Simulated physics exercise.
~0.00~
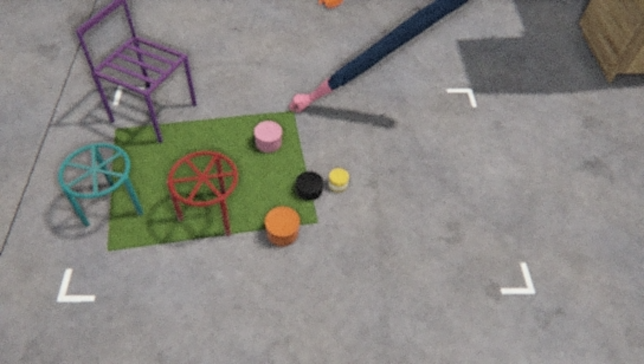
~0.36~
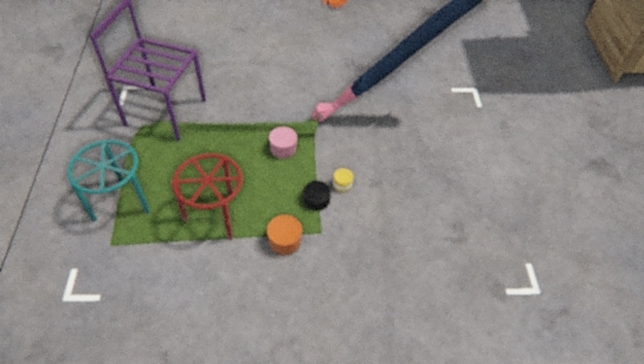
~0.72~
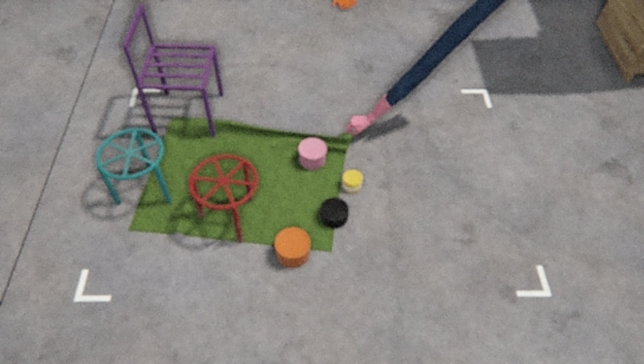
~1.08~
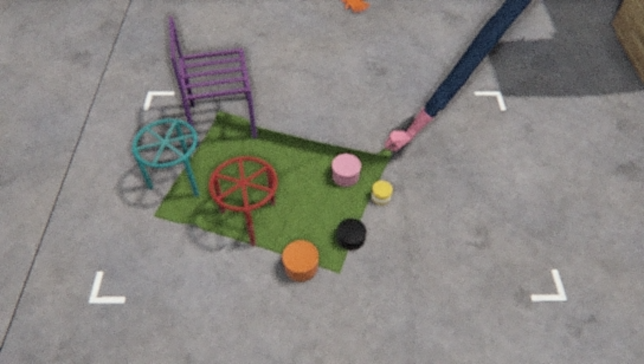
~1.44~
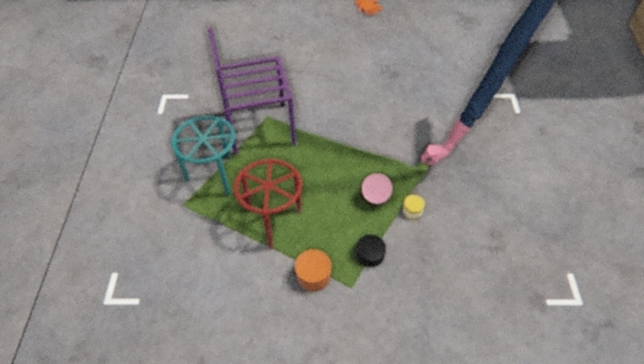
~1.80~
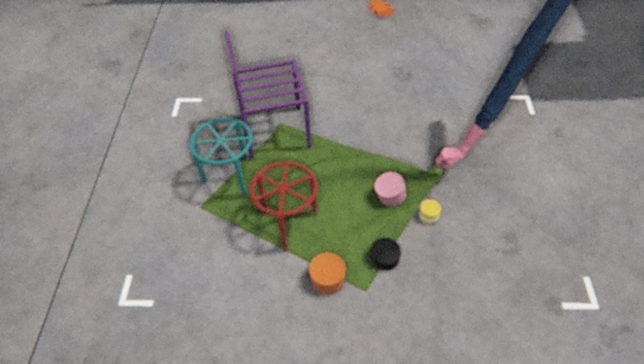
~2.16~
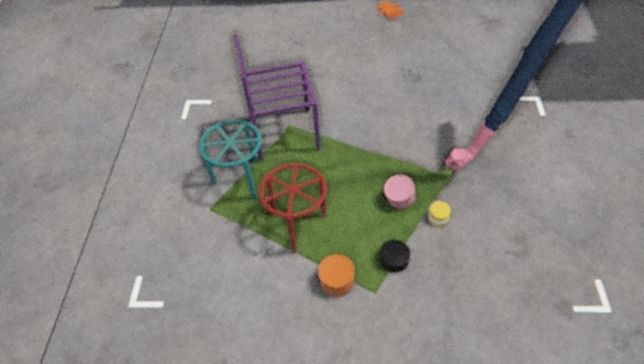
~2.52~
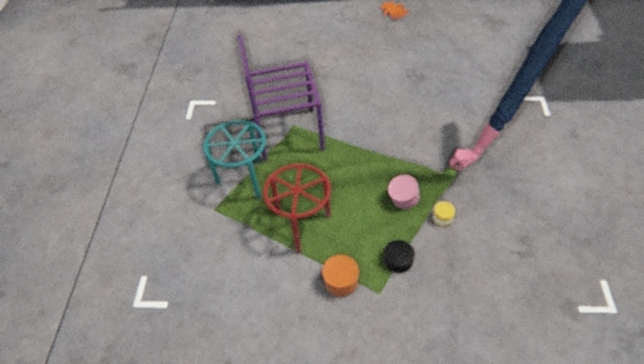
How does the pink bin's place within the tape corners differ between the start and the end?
At the start the pink bin stands near the top of the taped area, left of the middle. By the end it sits farther right and lower down, closer to the middle of the area.
A green sheet dragged by a pink hand turns clockwise, shifting furniture and tubs, then settles.
